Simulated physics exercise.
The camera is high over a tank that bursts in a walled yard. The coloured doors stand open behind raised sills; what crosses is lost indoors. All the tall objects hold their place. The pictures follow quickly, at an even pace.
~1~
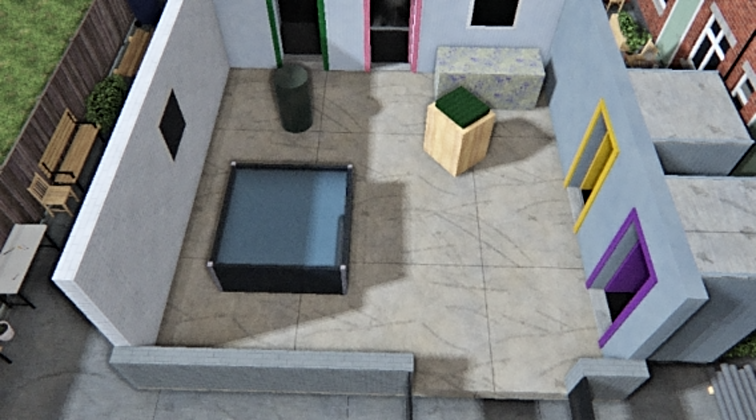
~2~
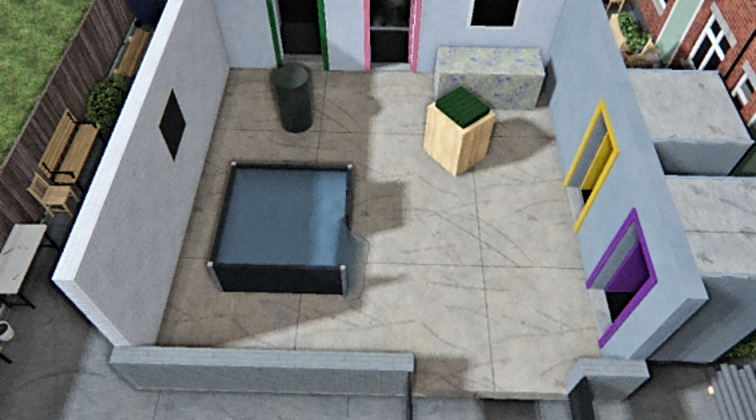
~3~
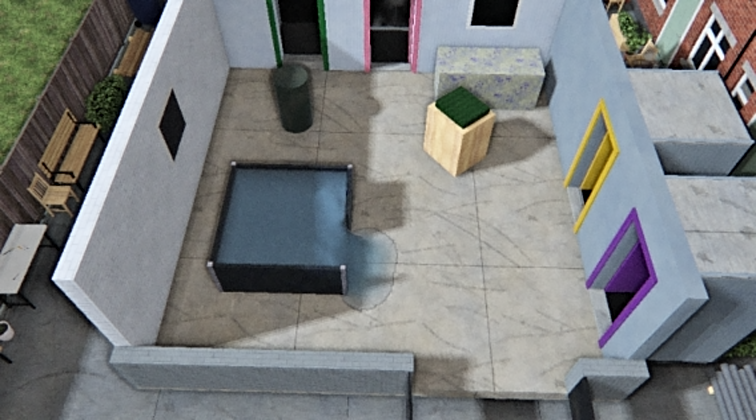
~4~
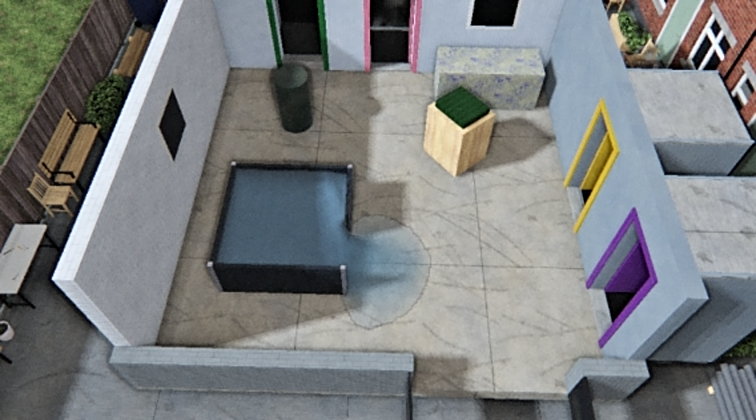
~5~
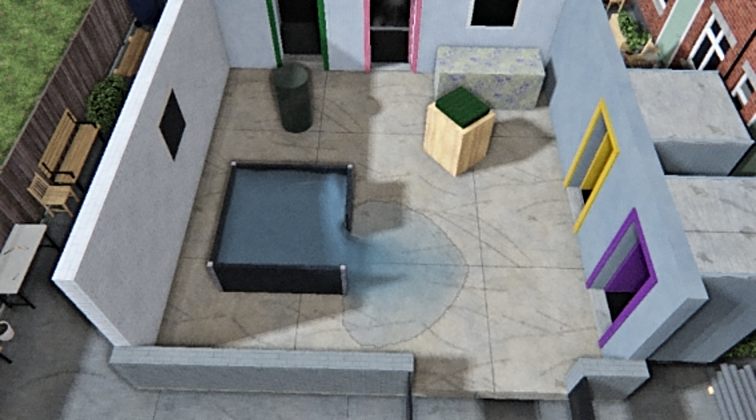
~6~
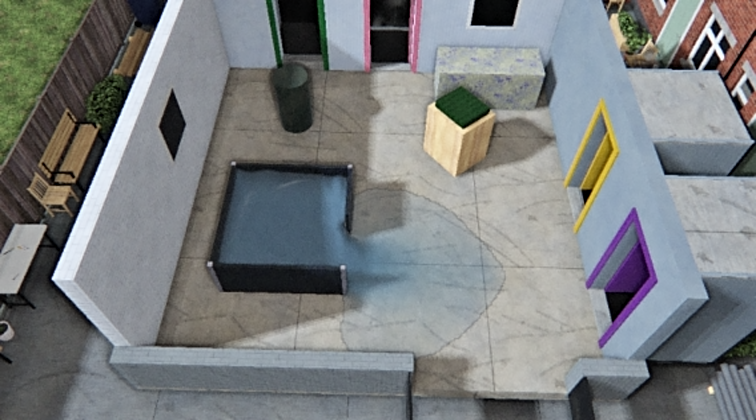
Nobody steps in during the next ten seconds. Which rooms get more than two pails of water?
One by one: The pink door admits no more than that; the yellow door lets in a lot; the purple door lets in a lot; the green door admits no more than that.
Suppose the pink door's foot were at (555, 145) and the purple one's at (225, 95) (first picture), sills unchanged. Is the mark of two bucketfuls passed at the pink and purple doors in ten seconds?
One by one: Pink door floods; purple door stays under.
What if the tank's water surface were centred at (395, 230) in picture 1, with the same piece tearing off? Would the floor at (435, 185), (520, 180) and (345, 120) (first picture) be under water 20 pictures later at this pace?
As listed: Dry, awash, not flooded.
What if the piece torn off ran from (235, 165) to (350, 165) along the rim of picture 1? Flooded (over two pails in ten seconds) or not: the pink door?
Pink lets more in.
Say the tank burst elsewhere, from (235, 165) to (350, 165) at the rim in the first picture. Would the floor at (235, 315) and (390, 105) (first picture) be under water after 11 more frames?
In that order: Clear, flooded.
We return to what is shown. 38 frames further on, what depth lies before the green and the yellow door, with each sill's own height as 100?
Near 0 and 170 in a hundred.
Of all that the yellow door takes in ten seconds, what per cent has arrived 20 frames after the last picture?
Near 60 in a hundred.
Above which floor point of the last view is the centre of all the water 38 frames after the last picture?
Close to (416, 226).
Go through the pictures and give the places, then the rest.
The first frame shows the open tank at (285, 216) is whole and still.
In the second frame, water pours out at (345, 258) and has run to (358, 239).
In the third frame, water pours out at (345, 259) and has run to (386, 240).
In the fourth frame, water pours out at (345, 259) and has run to (424, 256).
In the fifth frame, water pours out at (345, 259) and has run to (459, 260).
In the sixth frame, the front is at (497, 282), out from the gap at (345, 259).
A moment on, water covers 35 % of the floor; the pink door not reached, the yellow door not reached, the purple door under two buckets in, the green door not reached.
Next, water covers 40 % of the floor; the pink door not reached, the yellow door over two buckets in, the purple door far over two buckets in, the green door not reached.
Then, water covers 40 % of the floor; the pink door not reached, the yellow door far over two buckets in, the purple door far over two buckets in, the green door not reached.
Later, water covers 50 % of the floor; the pink door wet at the sill, nothing in, the yellow door far over two buckets in, the purple door far over two buckets in, the green door not reached.
In the end, water covers 70 % of the floor; the pink door wet at the sill, nothing in, the yellow door far over two buckets in, the purple door far over two buckets in, the green door wet at the sill, nothing in.
